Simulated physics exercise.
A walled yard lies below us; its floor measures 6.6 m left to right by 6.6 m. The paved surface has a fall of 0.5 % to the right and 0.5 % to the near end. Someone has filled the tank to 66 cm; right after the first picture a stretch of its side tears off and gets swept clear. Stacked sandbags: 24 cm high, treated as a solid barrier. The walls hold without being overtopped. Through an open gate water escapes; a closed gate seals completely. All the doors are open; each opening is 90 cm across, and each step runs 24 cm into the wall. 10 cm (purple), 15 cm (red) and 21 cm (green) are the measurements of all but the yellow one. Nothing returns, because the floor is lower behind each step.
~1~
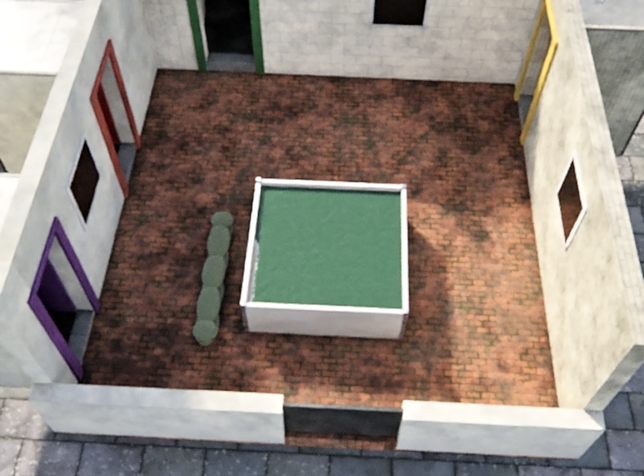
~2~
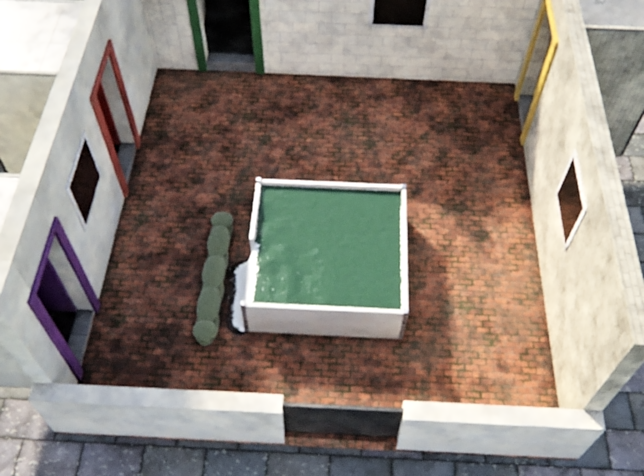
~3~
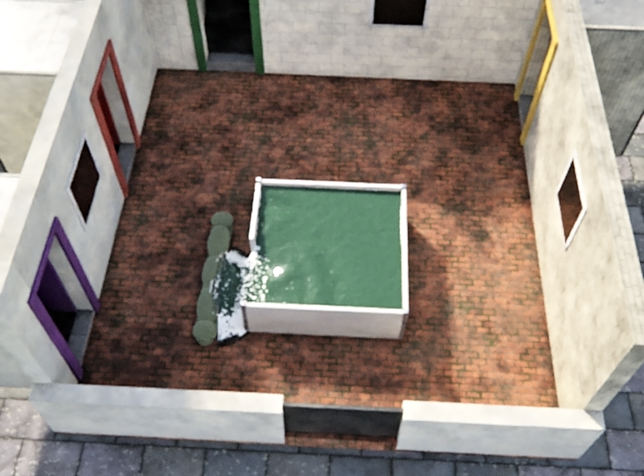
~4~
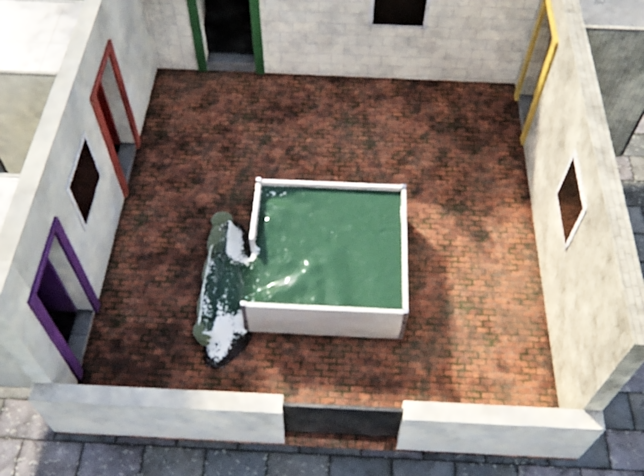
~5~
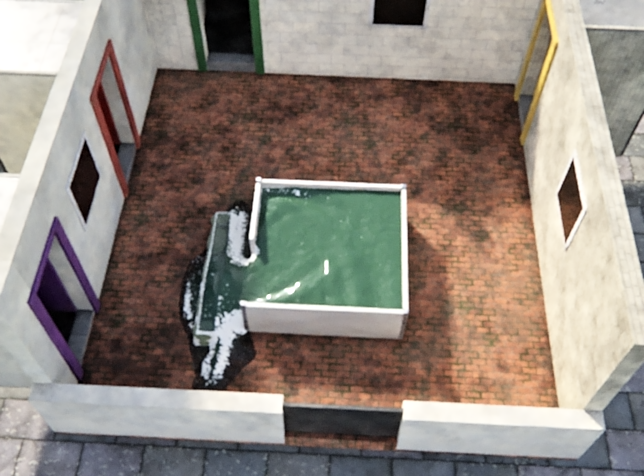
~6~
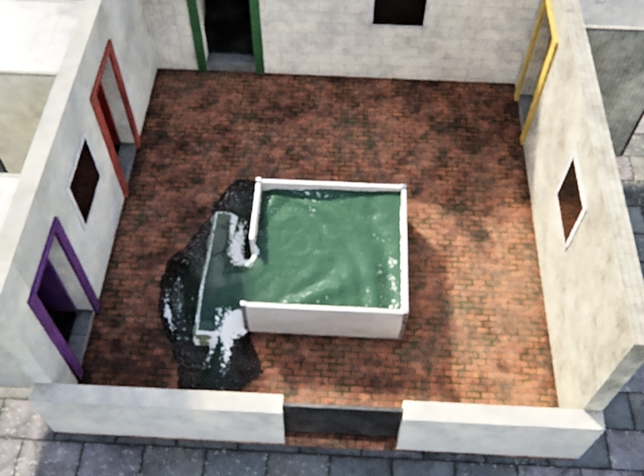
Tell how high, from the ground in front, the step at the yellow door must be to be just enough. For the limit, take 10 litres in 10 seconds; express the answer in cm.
It must be about 8 cm high.
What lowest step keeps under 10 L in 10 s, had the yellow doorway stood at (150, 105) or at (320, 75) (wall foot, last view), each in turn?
Roughly 8.0 cm, then roughly 7.5 cm.
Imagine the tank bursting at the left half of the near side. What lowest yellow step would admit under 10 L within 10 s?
About 6.5 centimetres.
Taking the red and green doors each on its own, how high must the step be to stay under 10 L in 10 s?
You'd want about 6.5 centimetres at red and about 11.5 centimetres at green.
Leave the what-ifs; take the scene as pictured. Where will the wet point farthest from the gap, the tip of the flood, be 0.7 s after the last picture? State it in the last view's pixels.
Front tip: Approx. (289, 121) px.
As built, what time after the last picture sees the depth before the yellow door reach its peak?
Peak time: Around 7.5 s.
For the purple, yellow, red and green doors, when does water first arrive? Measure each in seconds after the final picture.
Purple = 0.5 s, yellow = 6.0 s, red = 1.3 s, green = 1.6 s.
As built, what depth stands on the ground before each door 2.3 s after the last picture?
Centimetres: Purple = 17, yellow = 0, red = 7, green = 14.
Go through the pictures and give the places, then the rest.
In the first frame, still water, 66 cm deep, in the tank at (328, 245); the yellow door at (534, 77) is dry.
In the second frame, water pours out at (252, 287) and has run 0.3 m, to (234, 274); about 9 cm deep outside, 66 cm at the back.
In the third frame, the front is at (214, 304), 0.5 m from the gap at (252, 289); 0.6 m2 of floor is wet, 66 cm left at the back.
In the fourth frame, the gap is at (252, 289), the front 0.8 m out at (236, 229); the back of the tank holds 66 cm.
In the fifth frame, the front is at (235, 207), 1.2 m from the gap at (252, 289); 2.1 m2 of floor is wet, 66 cm left at the back.
In the sixth frame, water pours out at (252, 289) and has run 1.6 m, to (238, 187); about 6 cm deep outside, 64 cm at the back; the yellow door at (534, 77), 5.8 m from the gap, is still 4.8 m from the nearest water.
Then, 0.7 s after the last picture water covers 25 % of the floor, deepest (51 cm) near (234, 299); it has not reached the yellow door.
Then, 2.3 s after the last picture water covers 55 % of the floor, deepest (36 cm) near (234, 299); it has not reached the yellow door.
Then, 9.3 s after the last picture water covers 95 % of the floor, deepest (17 cm) near (233, 309); 10 cm at the yellow door, 0 litres in over its 17 cm step.
At the yellow door as built, the water peaked near 13 cm, 7.5 s after the last picture.
With a step of 6.5 cm, 18 litres would have come in within the 10 s; with 10 cm, 2 litres. So under 10 litres takes about 8 cm.
